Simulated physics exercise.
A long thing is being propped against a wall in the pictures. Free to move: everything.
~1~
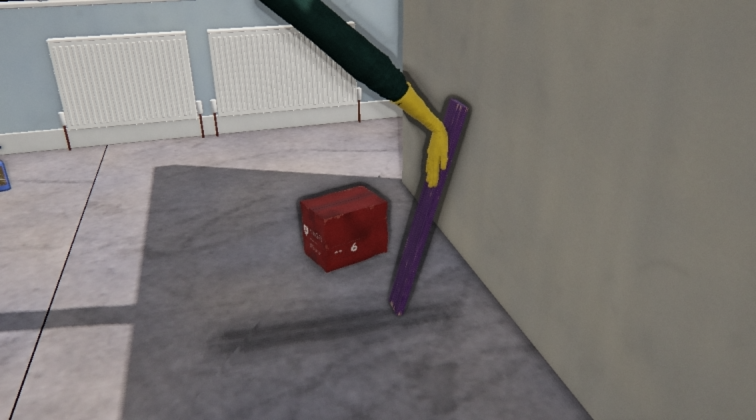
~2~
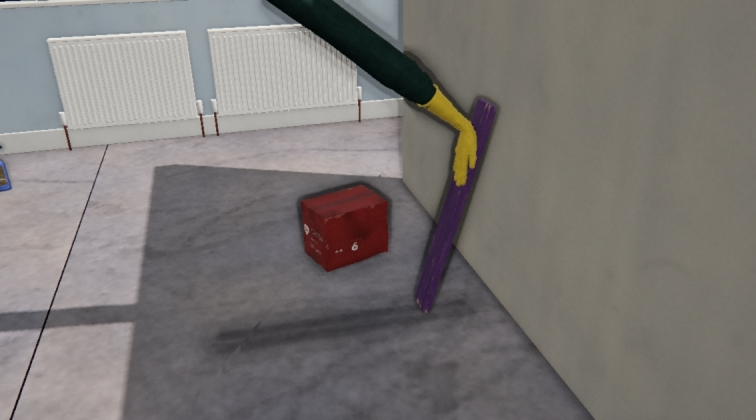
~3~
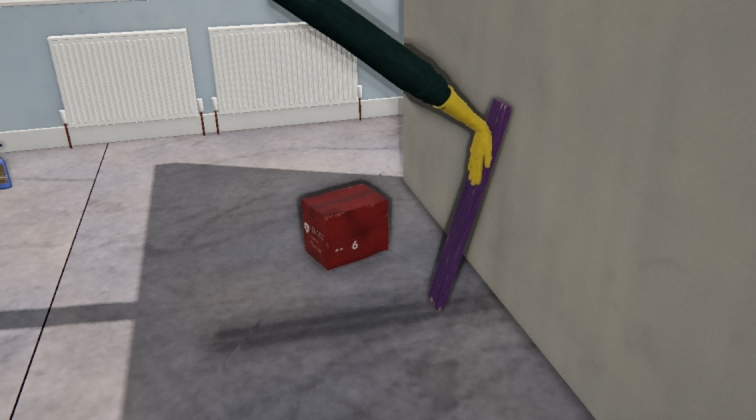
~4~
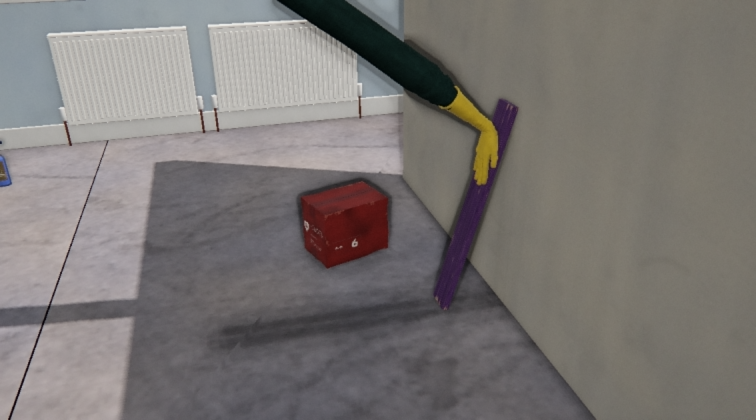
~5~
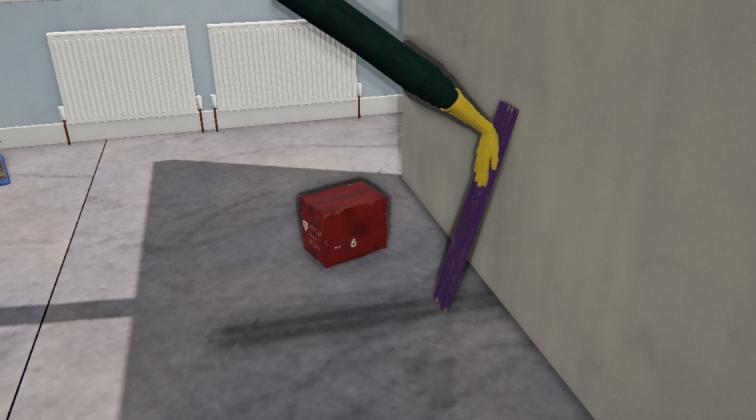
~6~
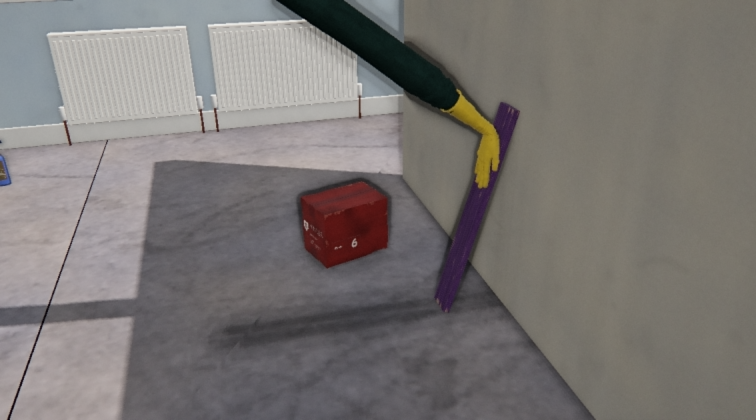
In a tiled room with radiators, a yellow-gloved hand moves a purple plank right to a wall beside a red box.
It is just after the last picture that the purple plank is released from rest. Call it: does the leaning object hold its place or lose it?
It holds its place.
Then, 0.40 s after the last picture, nothing has stirred.
Then, 0.90 s after the last picture, purple plank resting near (474, 212).
At rest, both in place. Seen from the same camera at the end, purple plank near (474, 212). The plank stays up.
